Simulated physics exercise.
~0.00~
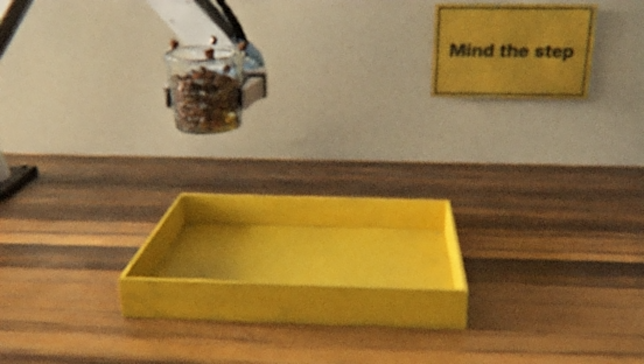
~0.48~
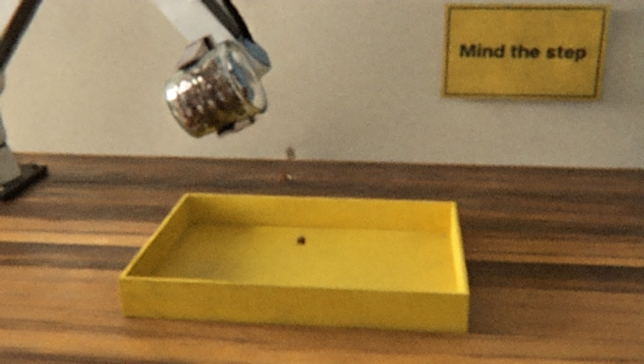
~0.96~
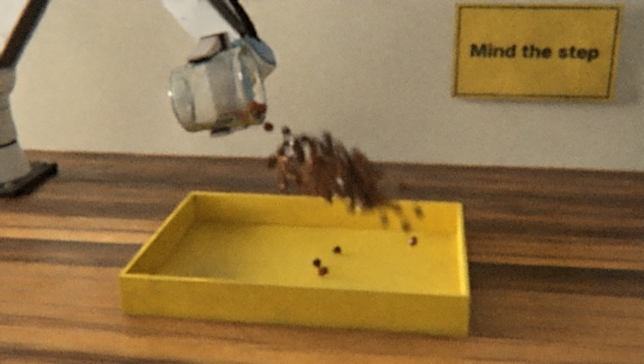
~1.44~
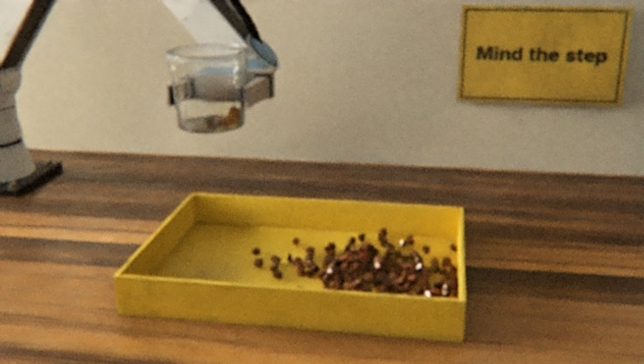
A robot arm tipped a clear cup of small brown pellets over a yellow tray on a wooden table, spilling nearly all of them into its right side, then turned the cup upright again with just a few pellets left inside.
